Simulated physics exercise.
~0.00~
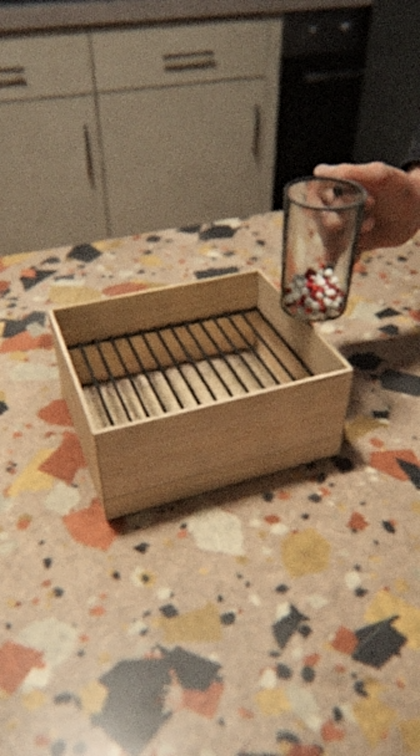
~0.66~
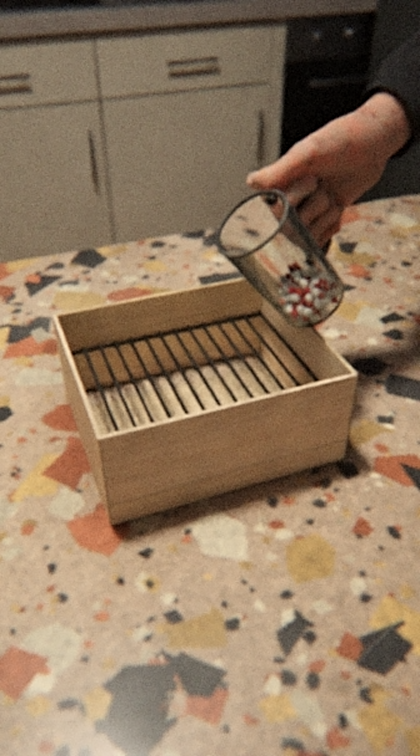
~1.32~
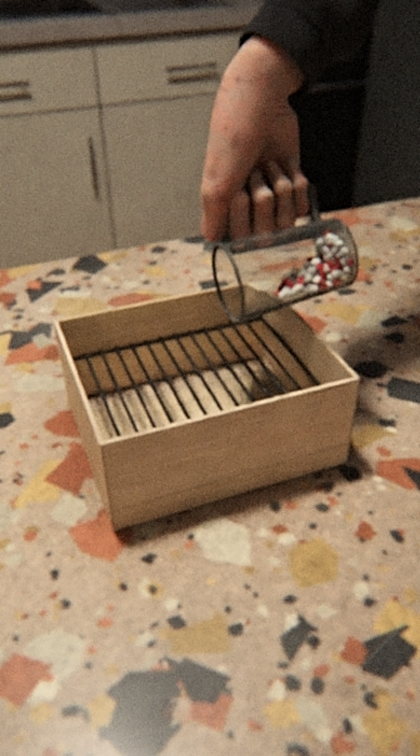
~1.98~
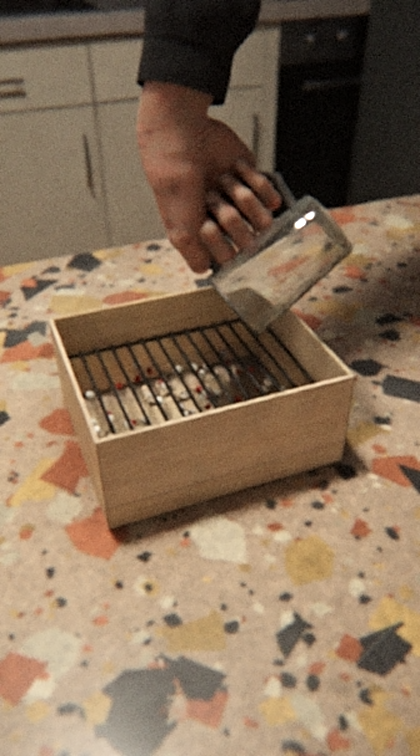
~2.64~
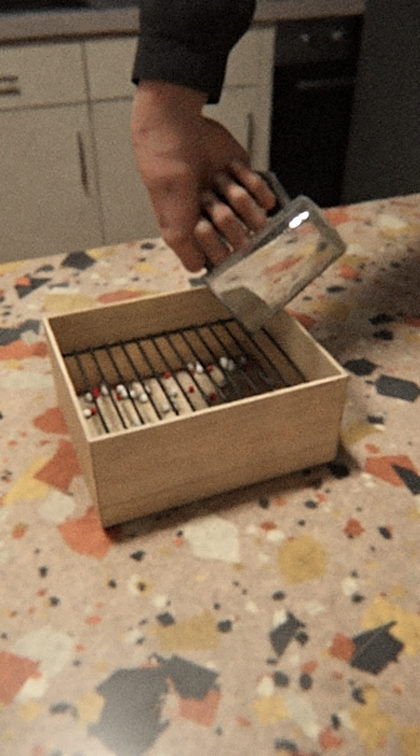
On a speckled terrazzo countertop in a kitchen, an open wooden box sits with a grille of dark wires spanning its inside. A hand at the right holds a clear glass containing small white and red bits above the box's edge. The hand tilts the glass to the left, then brings it onto its side over the box, with the bits still mostly inside. It tips further until the glass is upside down and emptied. The white and red bits all fall between the wires and end up scattered beneath the grille, while the hand keeps holding the empty glass above.
